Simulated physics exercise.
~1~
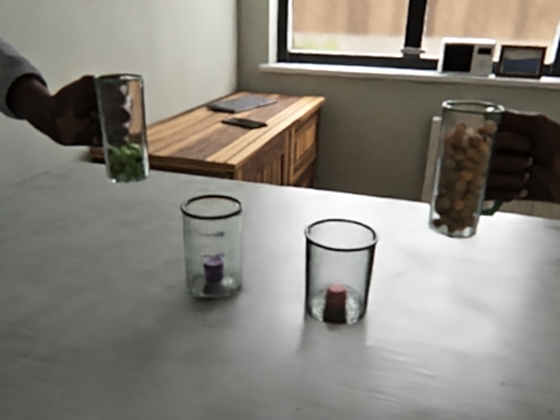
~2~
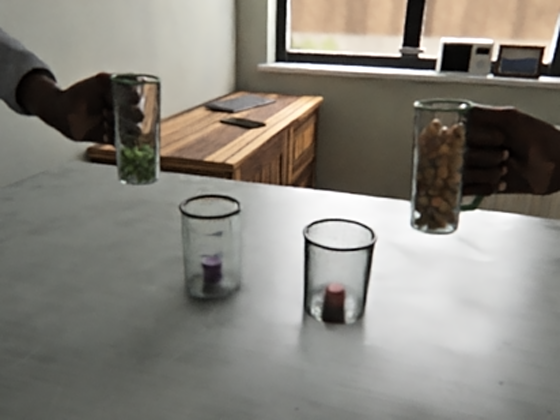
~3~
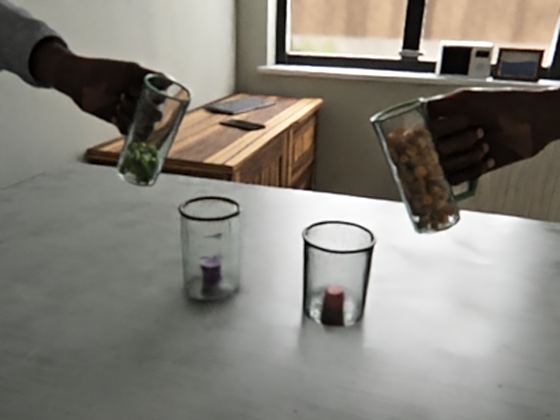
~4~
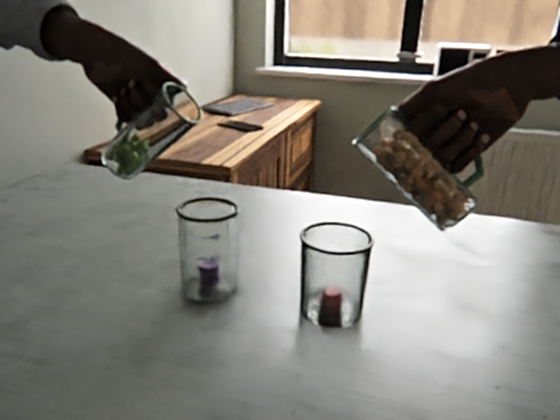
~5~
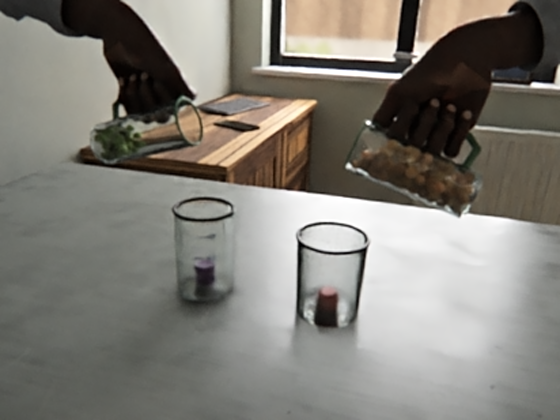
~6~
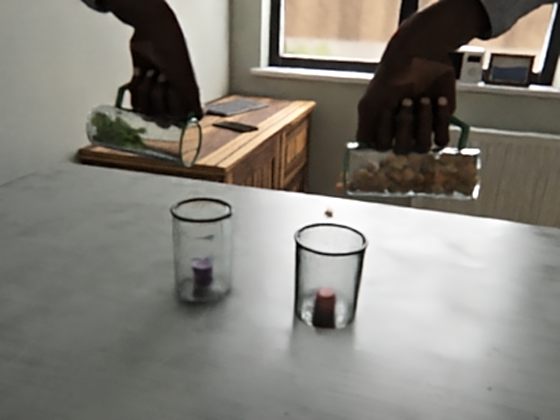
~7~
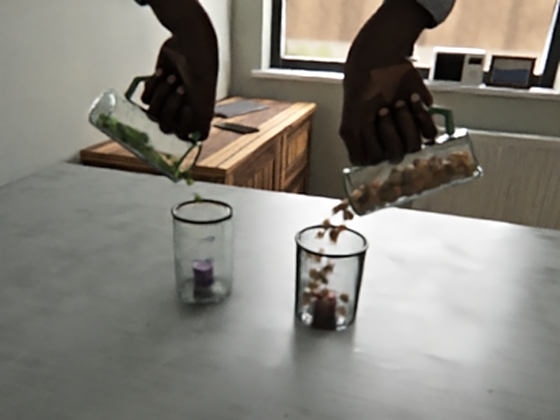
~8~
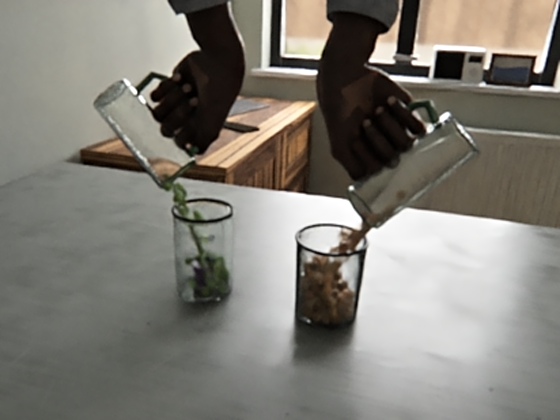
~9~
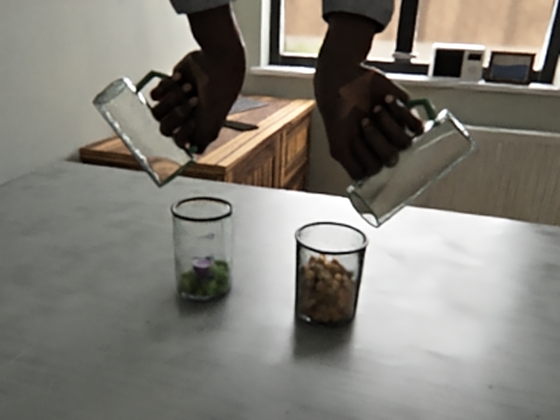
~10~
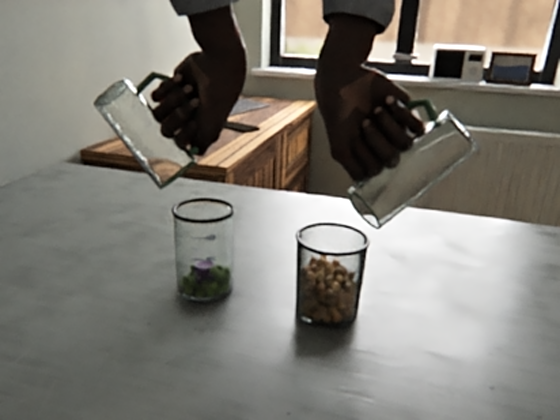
Two hands tipping glass cups, pouring green pieces around a still-visible purple object at left and brown chunks over a red one.
